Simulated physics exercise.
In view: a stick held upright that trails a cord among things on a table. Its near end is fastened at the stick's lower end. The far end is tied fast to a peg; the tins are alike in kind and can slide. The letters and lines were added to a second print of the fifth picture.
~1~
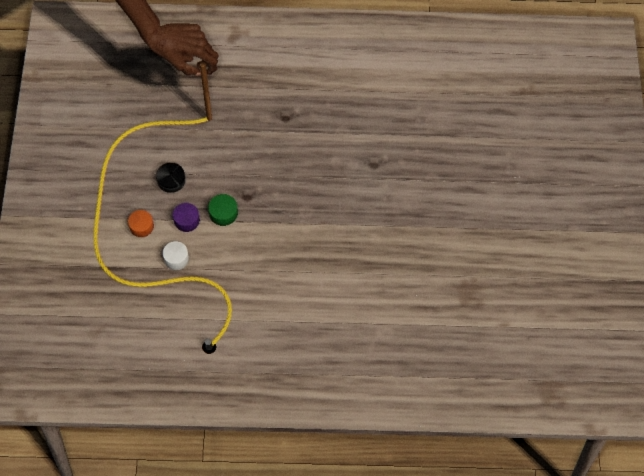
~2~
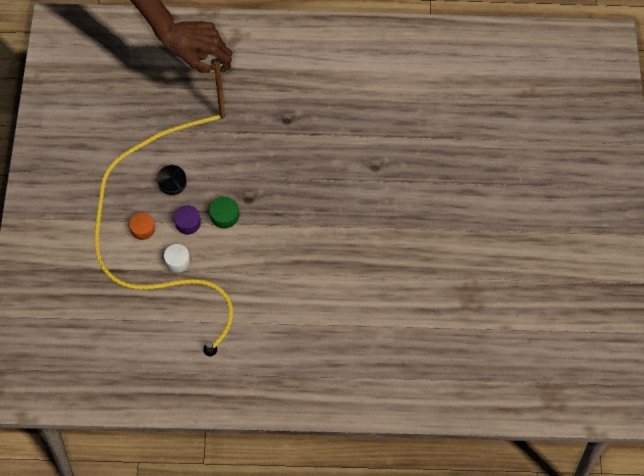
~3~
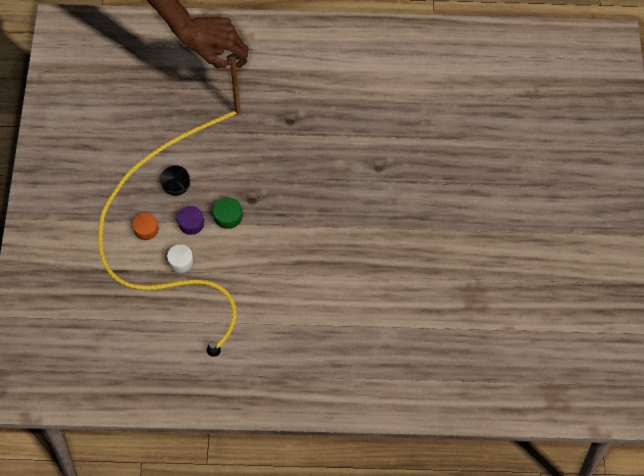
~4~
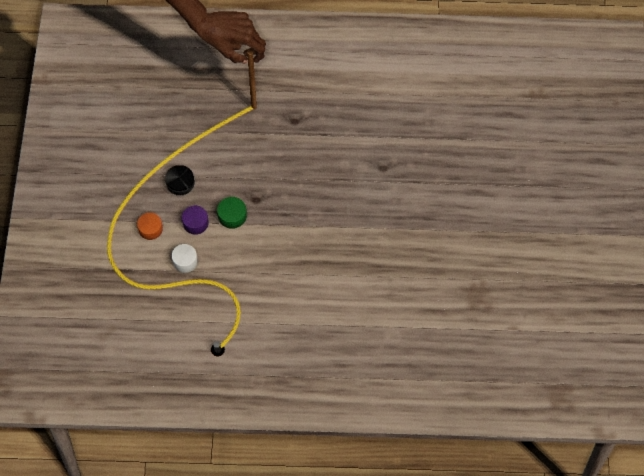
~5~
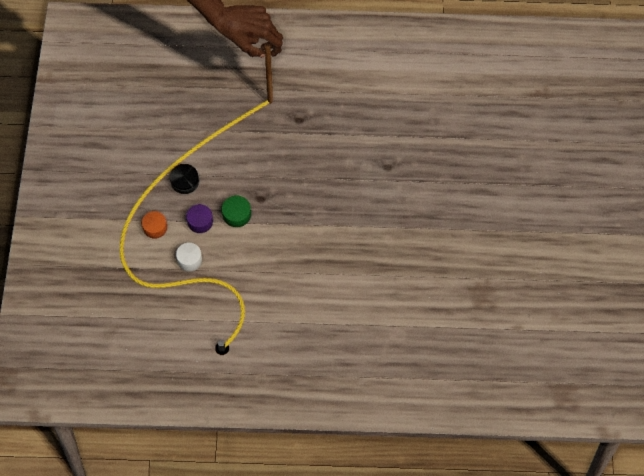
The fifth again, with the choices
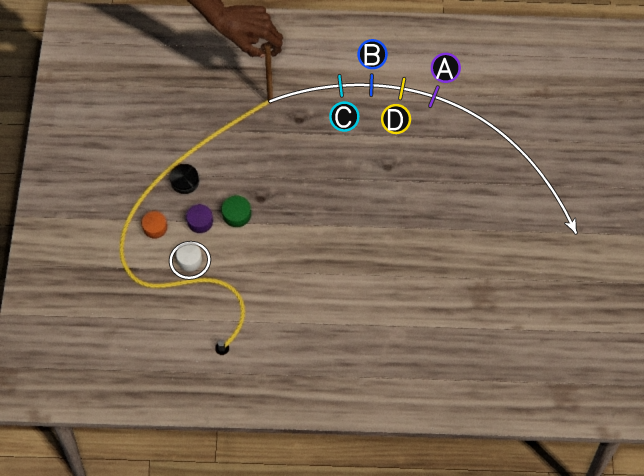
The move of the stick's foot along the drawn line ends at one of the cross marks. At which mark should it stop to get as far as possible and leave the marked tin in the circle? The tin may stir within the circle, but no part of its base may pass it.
It should halt at D.
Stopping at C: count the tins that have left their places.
By then, none.
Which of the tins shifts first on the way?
The orange tin.
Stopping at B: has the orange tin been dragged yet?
Yes.
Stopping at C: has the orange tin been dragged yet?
No.
On the marked copy, A at (434, 97); B at (372, 85); C at (341, 86); D at (402, 89); the ring at (190, 260); the route from (270, 101) via (454, 104) to (576, 233).
Taking D. A third of the way, foot of the stick (315, 89); white tin (189, 257).
Two thirds of the way, foot of the stick (362, 85); orange tin (163, 224); white tin (189, 257).
When it is over, foot of the stick (402, 89); orange tin (180, 223); black tin (212, 196); white tin (189, 257); purple tin (205, 219); the white tin is still in its ring.
As for the rest, A drags the ringed tin to (203, 256); B is safe but short; C is safe but short.
